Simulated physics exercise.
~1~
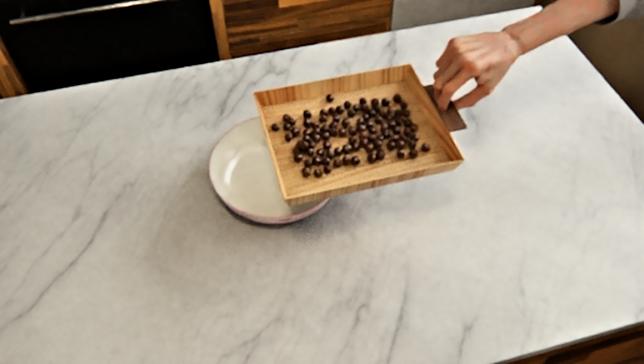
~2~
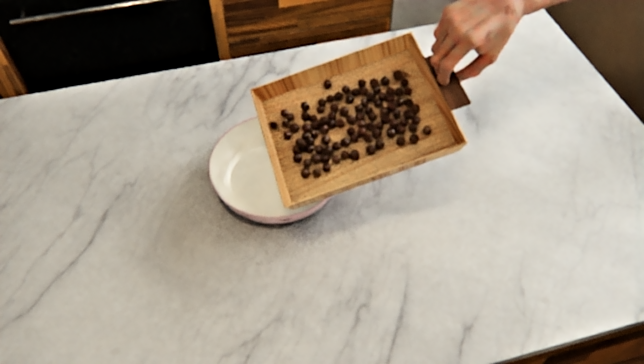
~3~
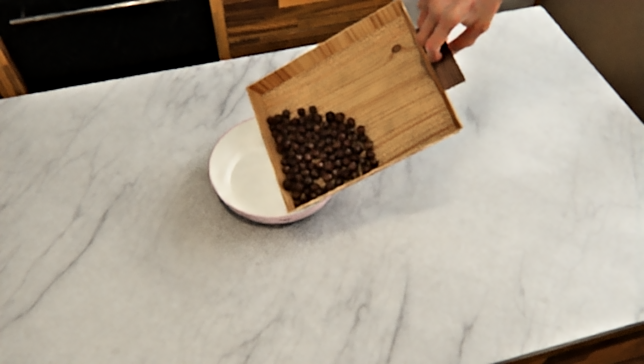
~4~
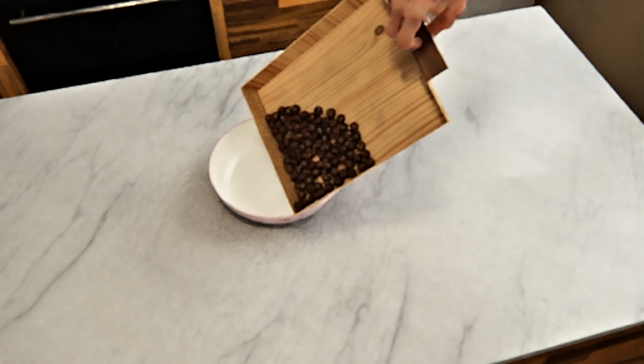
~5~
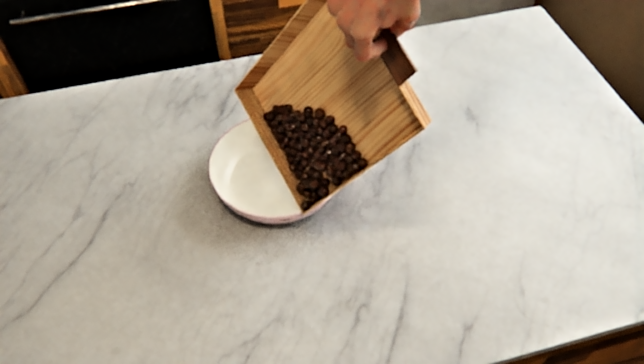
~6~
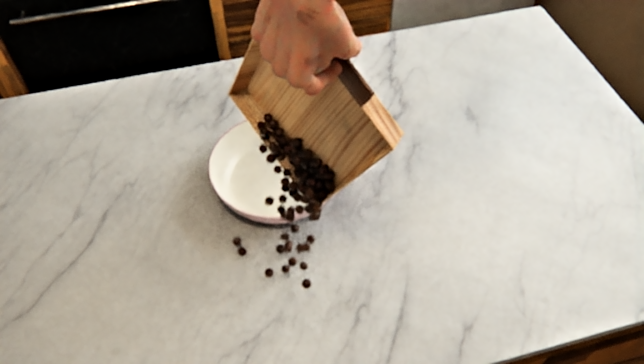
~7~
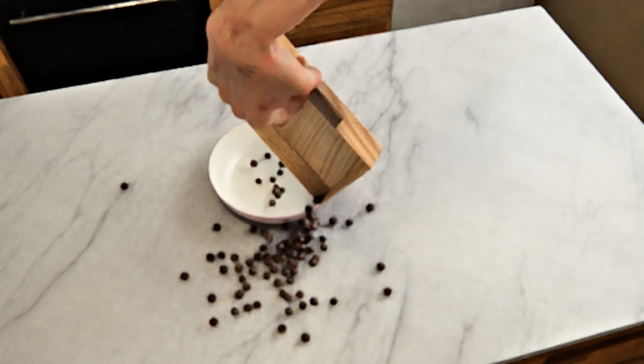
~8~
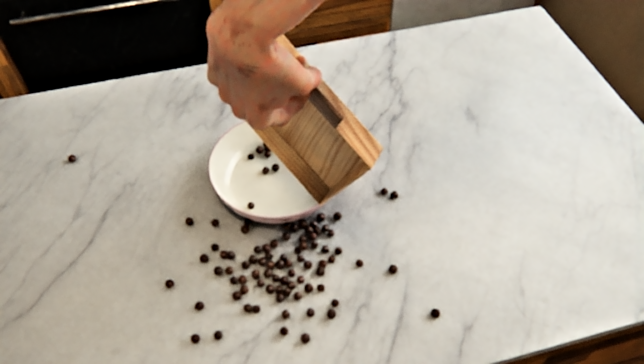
On a marble countertop, a hand tilting a wooden tray of dark round balls over a white dish, most spilling across the surface.
